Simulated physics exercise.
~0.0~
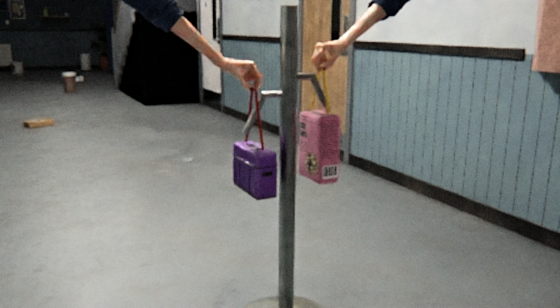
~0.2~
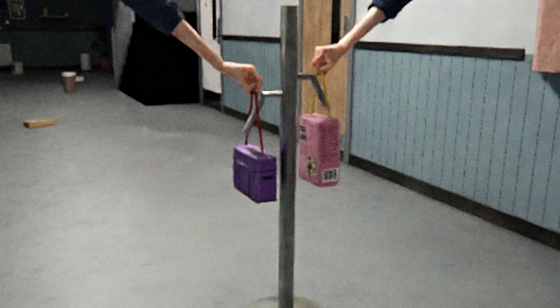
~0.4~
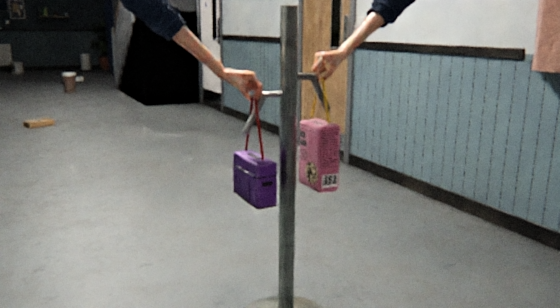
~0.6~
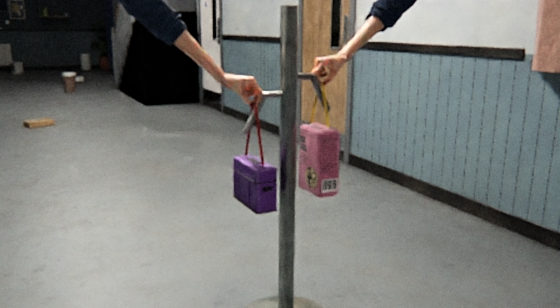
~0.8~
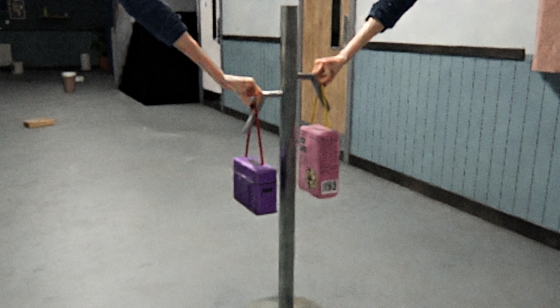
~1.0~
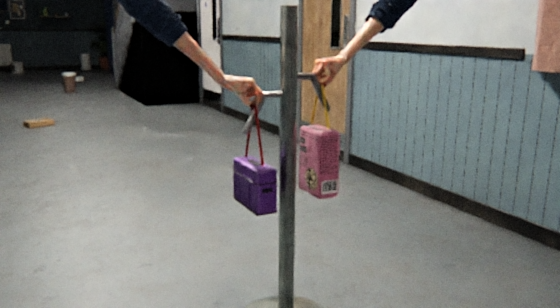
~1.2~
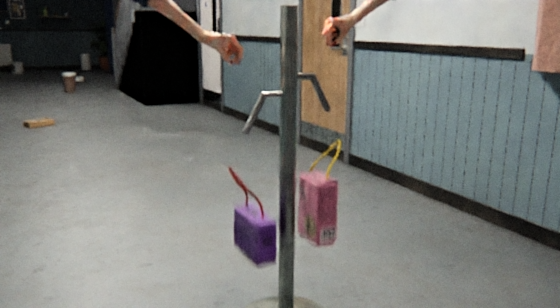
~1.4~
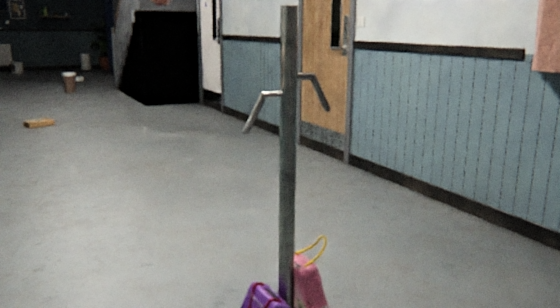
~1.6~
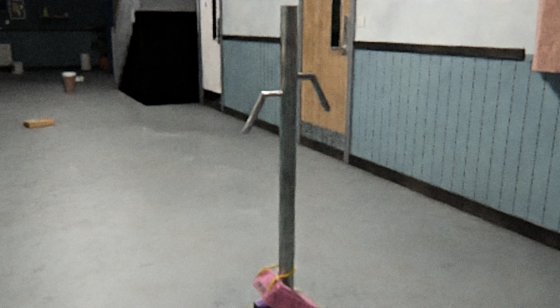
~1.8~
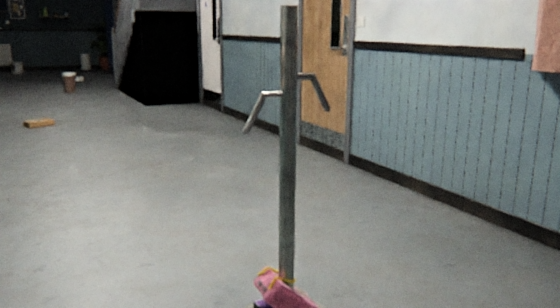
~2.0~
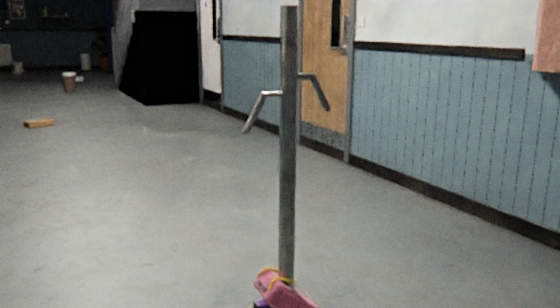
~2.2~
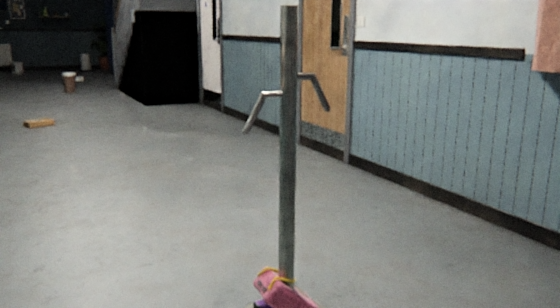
Two hands lowered a purple case and a pink one by their loops at the downward-sloping pegs of a metal post, then let go and drew back. Both cases dropped straight to the floor and ended up heaped together at its foot.
